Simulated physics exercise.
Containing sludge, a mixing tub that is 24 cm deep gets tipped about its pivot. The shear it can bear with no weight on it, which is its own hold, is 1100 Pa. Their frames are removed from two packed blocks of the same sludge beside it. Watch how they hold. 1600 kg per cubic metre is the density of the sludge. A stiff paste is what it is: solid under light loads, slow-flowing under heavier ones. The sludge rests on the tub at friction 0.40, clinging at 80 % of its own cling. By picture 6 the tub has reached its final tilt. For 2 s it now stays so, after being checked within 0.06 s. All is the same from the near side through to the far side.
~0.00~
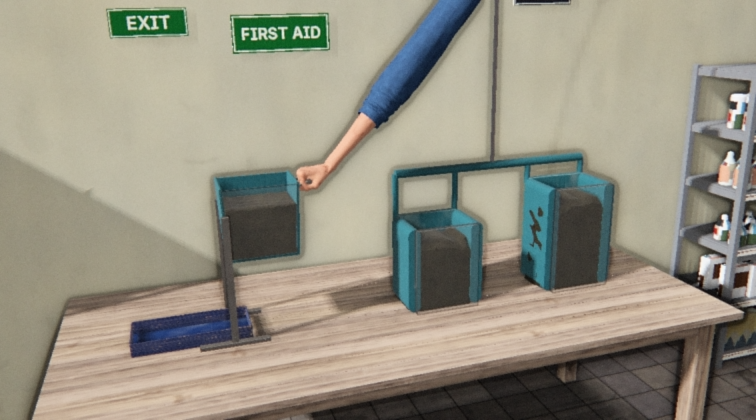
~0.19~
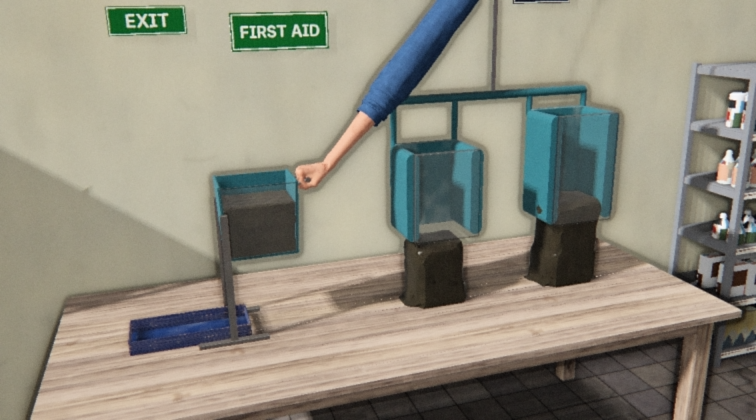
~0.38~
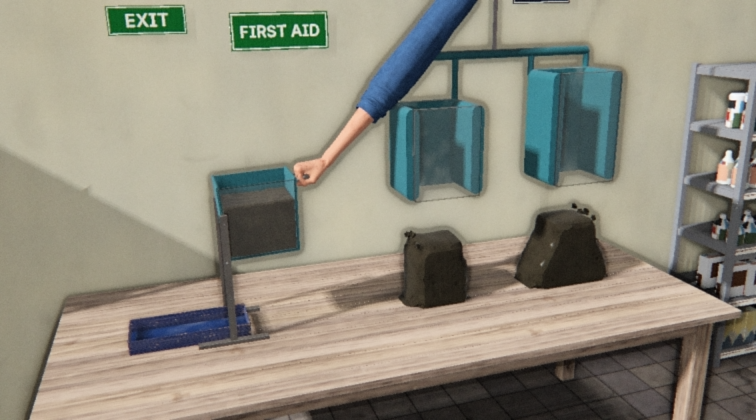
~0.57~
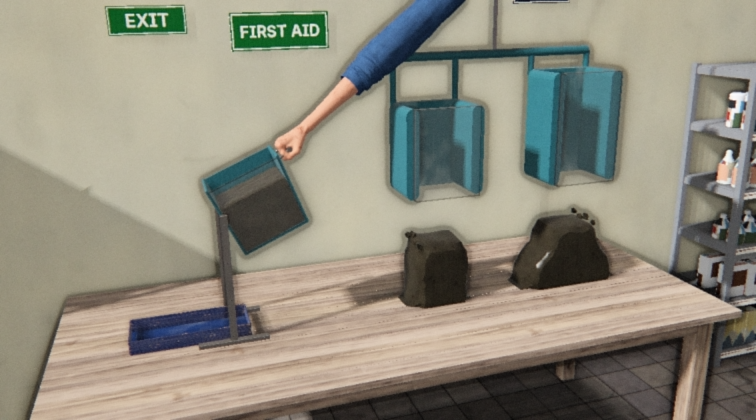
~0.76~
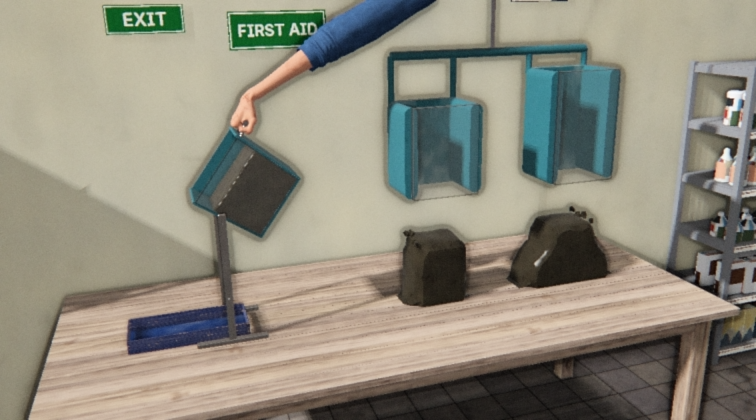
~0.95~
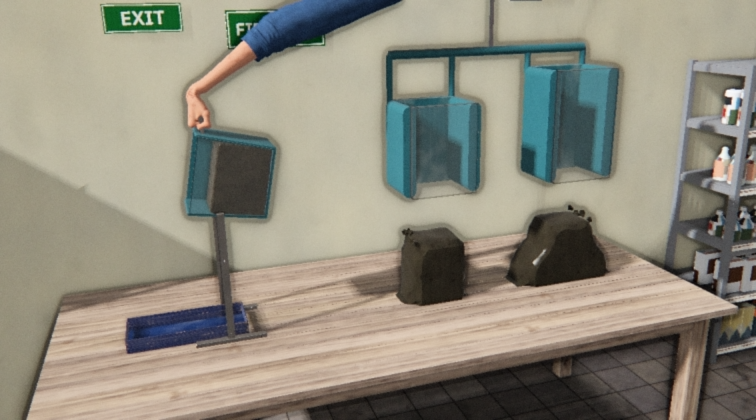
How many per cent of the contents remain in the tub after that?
100 %.
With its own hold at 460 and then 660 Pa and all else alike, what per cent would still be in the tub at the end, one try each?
It'd be some 70 percent the first time and some 100 percent the second.
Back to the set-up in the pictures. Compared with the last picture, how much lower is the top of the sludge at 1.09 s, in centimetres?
About 0 cm.
After 1.09 s, the tub is at 79 degrees and holds 100 %.
After 1.26 s, the tub is at 79 degrees and holds 100 %.
After 1.43 s, the tub is at 79 degrees and holds 100 %.
After 1.60 s, the tub is at 79 degrees and holds 100 %.
After 2.95 s, at the end, the tub is at 79 degrees and holds 100 %.
